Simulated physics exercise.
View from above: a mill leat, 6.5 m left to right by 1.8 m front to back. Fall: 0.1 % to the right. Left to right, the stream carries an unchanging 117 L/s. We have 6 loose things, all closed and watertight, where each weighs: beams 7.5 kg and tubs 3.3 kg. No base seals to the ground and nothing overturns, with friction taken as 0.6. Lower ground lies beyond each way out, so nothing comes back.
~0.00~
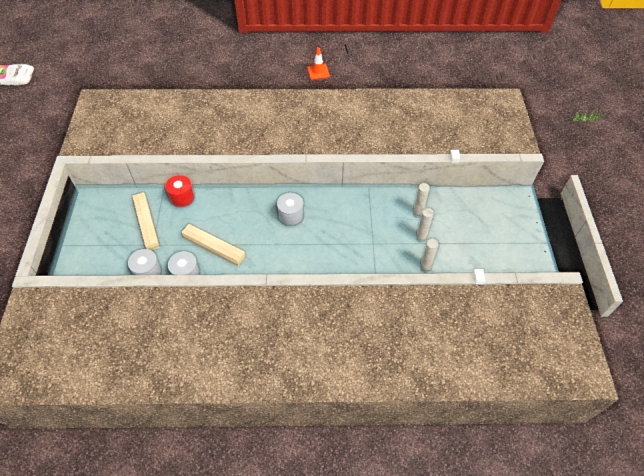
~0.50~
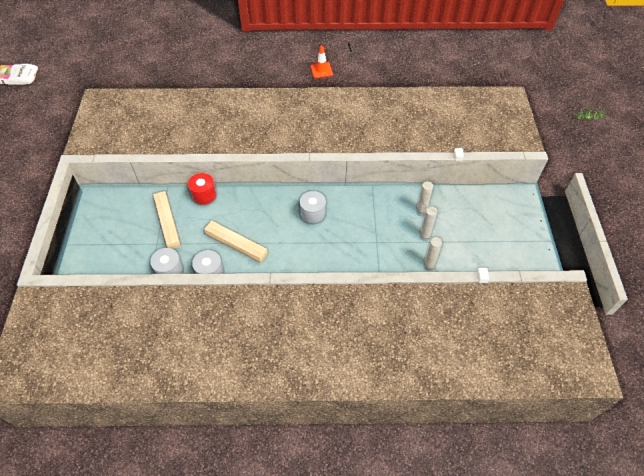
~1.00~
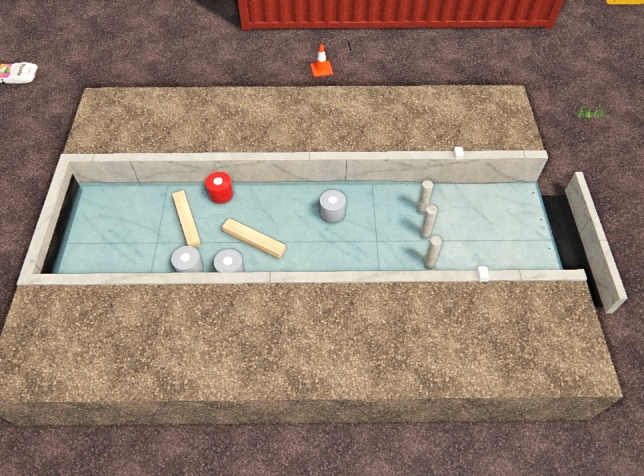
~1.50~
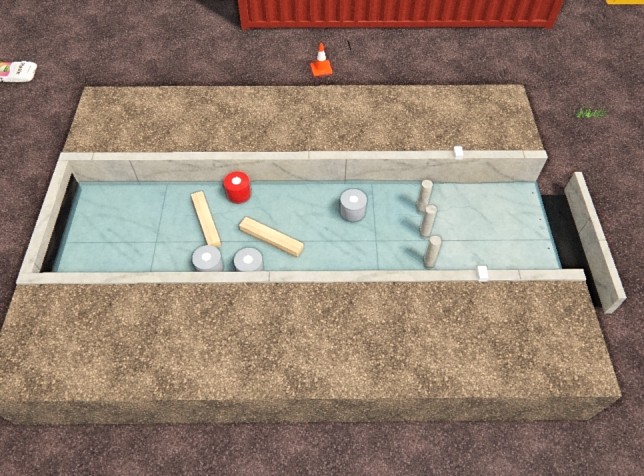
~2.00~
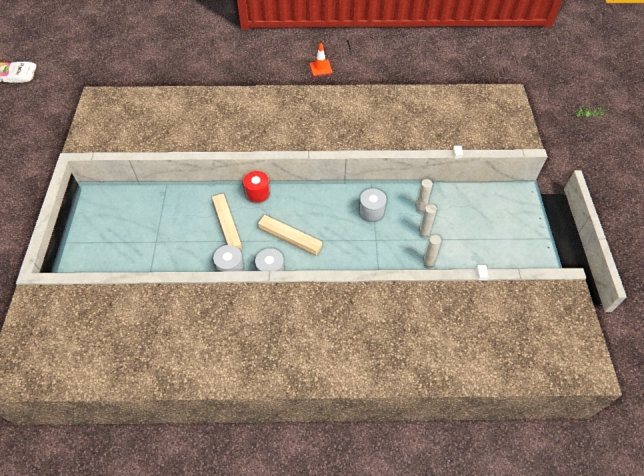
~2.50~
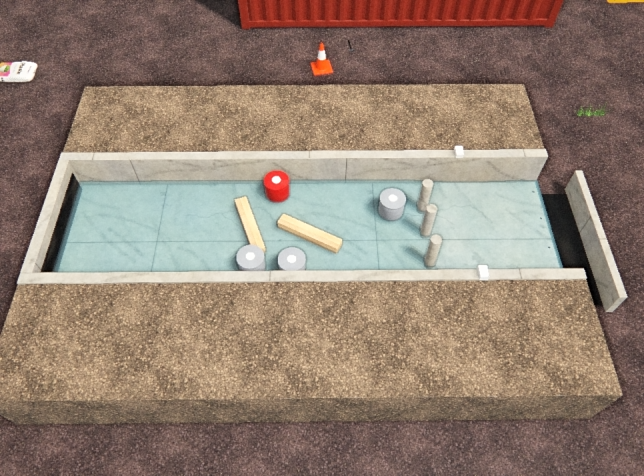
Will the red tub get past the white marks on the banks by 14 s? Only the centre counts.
Red tub: Makes it across.
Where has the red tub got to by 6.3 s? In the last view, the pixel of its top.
Estimated pixel: About (451, 181).
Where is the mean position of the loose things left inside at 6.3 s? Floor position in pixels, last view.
The centre is close to (426, 245).
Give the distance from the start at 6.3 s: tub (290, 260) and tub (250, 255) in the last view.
In turn they sit 300 cm and 300 cm away.
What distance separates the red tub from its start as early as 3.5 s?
By then it has shifted roughly 200 cm.
After 3.5 s the red tub is near (318, 180), 1.9 m from its start, afloat; 0 of 6 are over the mark; 6 afloat.
After 6.3 s the red tub is near (451, 181), 3.7 m from its start, afloat; 1 of 6 are over the mark; 6 afloat.
After 10.0 s the red tub has gone out; 2 of 6 are over the mark; 4 afloat.
After 14.0 s the red tub has gone out; 2 of 6 are over the mark; 4 afloat.
